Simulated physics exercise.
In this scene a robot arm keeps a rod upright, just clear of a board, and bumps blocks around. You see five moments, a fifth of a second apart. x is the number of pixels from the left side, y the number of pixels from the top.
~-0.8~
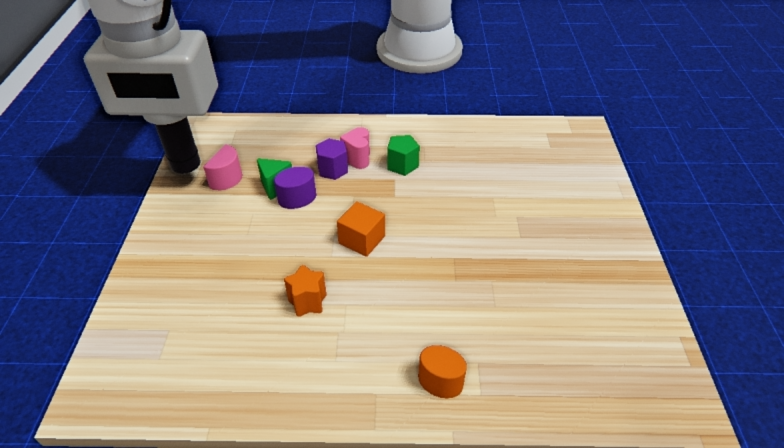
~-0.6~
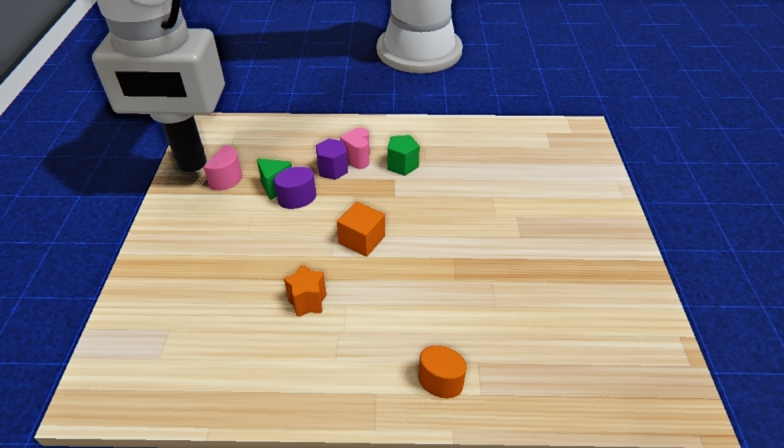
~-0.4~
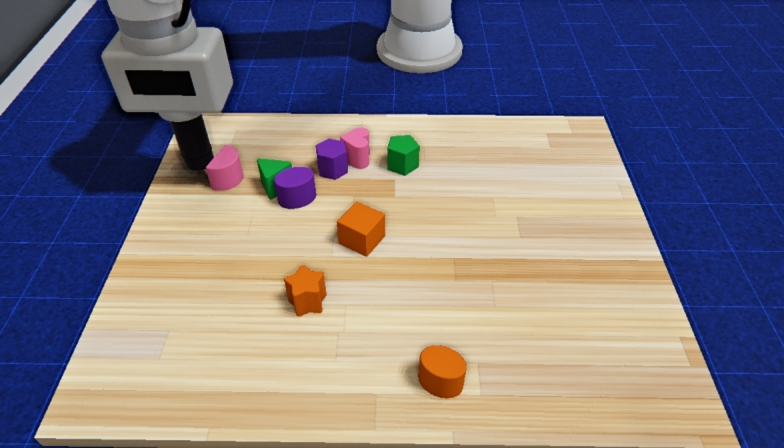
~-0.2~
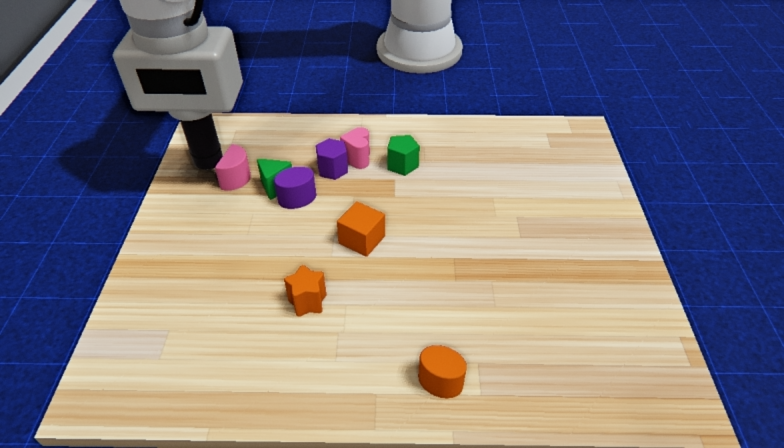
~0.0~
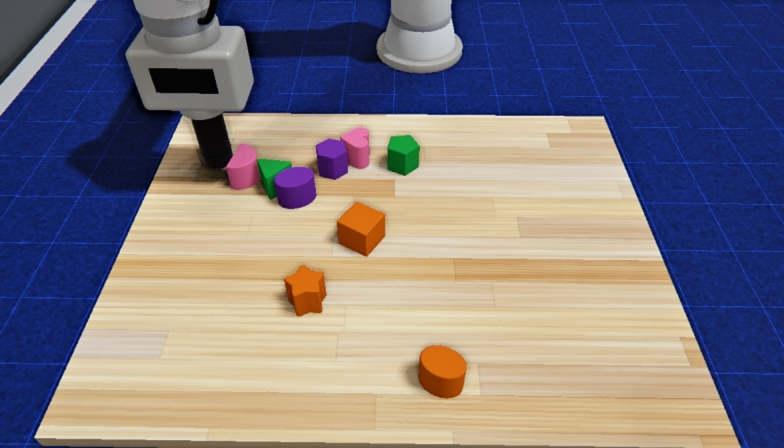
A robot arm with a black rod moved slowly right across a wooden board and nudged a pink block a short way toward a green triangular one, while the other colored blocks stayed still.
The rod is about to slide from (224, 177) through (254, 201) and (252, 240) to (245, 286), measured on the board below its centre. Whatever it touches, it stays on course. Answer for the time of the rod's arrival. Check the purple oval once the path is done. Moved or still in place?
Well, the purple oval holds its place.
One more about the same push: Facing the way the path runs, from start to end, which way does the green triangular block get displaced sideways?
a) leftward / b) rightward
Choice a: Leftward.
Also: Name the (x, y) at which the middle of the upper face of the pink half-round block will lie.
About (262, 155).
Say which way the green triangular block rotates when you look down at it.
It spins clockwise.
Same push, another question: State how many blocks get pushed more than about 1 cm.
Once the path ends, two blocks will have shifted.
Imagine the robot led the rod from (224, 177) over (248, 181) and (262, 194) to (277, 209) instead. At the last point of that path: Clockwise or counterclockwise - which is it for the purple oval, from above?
Rotation: Counter-clockwise.
On the path given first. One third of the way, rod (251, 185); pink half-round block (262, 155), turned 50° anticlockwise; green triangular block (286, 161), turned 35° clockwise.
Two thirds of the way, rod (248, 224); pink half-round block (262, 155), turned 50° anticlockwise; green triangular block (286, 161), turned 35° clockwise.
At the end, rod (240, 270); pink half-round block (262, 155), turned 50° anticlockwise; green triangular block (286, 161), turned 35° clockwise; purple oval not moved.
